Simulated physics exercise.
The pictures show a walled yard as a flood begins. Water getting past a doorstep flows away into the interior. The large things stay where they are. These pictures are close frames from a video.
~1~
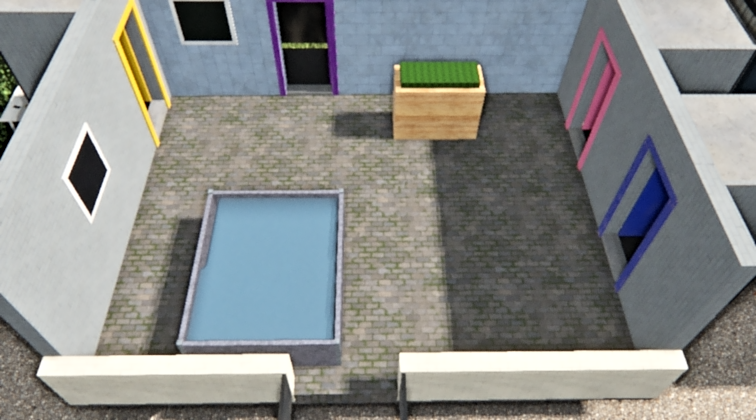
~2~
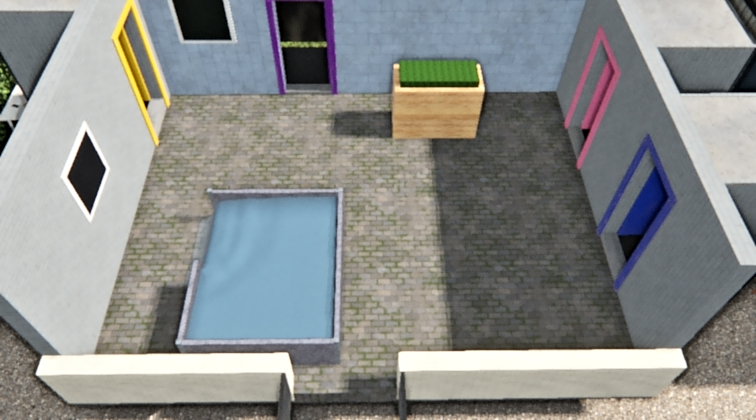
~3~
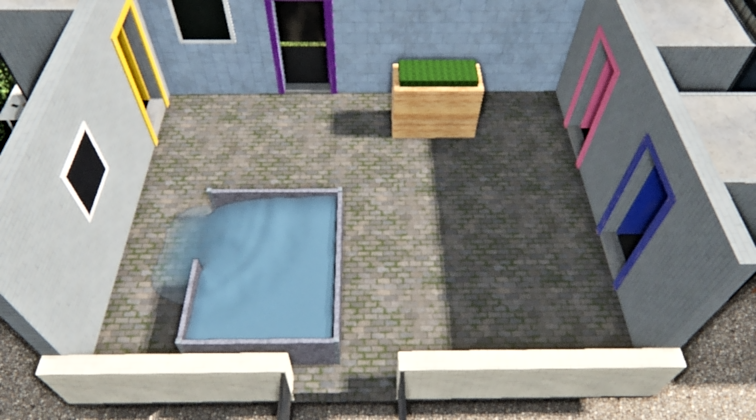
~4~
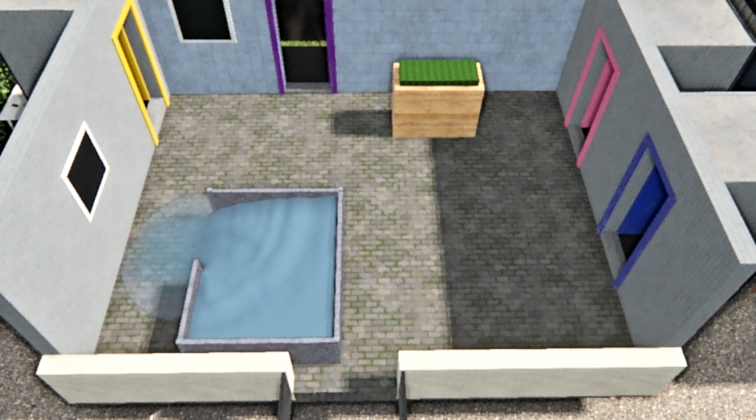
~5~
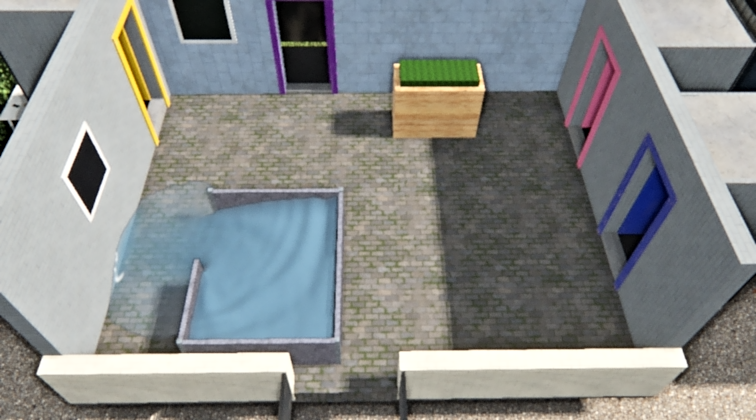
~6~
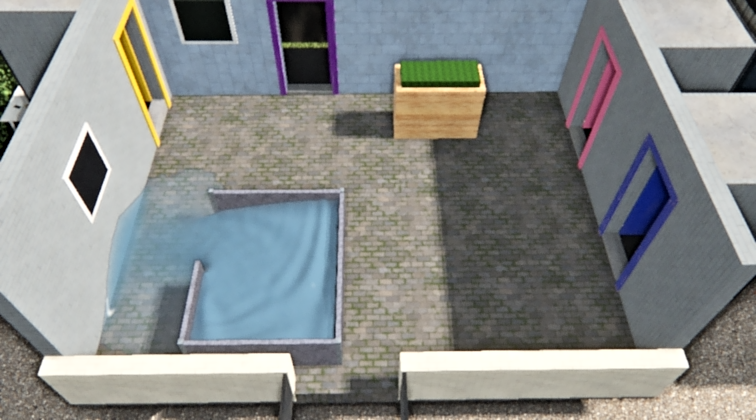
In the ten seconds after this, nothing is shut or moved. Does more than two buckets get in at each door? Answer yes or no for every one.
Yellow door: No, pink door: No, purple door: Yes, blue door: No.
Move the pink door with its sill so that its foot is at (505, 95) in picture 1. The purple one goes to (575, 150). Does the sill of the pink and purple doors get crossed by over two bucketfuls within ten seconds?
Well, the pink one stays short of the threshold, and the purple one stays short of the threshold.
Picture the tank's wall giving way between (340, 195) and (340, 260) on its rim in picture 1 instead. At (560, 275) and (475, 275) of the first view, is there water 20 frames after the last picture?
Going through them in order, the first ends up waterlogged and the second waterlogged.
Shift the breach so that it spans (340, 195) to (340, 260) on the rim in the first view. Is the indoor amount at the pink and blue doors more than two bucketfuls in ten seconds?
The pink door tops the limit, while the blue door tops the limit.
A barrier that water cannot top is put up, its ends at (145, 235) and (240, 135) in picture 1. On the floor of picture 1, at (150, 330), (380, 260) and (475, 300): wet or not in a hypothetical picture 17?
One after the other: Covered, not flooded, clear.
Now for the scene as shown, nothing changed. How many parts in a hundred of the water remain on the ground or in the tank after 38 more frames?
Result: Close to 96 %.
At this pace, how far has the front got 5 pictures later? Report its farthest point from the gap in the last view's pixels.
Close to (166, 120).
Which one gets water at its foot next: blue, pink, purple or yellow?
Clearly the yellow door.
A moment on, water covers 15 % of the floor; the yellow door wet at the sill, nothing in, the pink door not reached, the purple door not reached, the blue door not reached.
Next, water covers 20 % of the floor; the yellow door wet at the sill, nothing in, the pink door not reached, the purple door not reached, the blue door not reached.
Then, water covers 35 % of the floor; the yellow door wet at the sill, nothing in, the pink door not reached, the purple door under two buckets in, the blue door not reached.
Later, water covers 60 % of the floor; the yellow door under two buckets in, the pink door wet at the sill, nothing in, the purple door over two buckets in, the blue door not reached.
In the end, water covers 95 % of the floor; the yellow door under two buckets in, the pink door under two buckets in, the purple door over two buckets in, the blue door wet at the sill, nothing in.
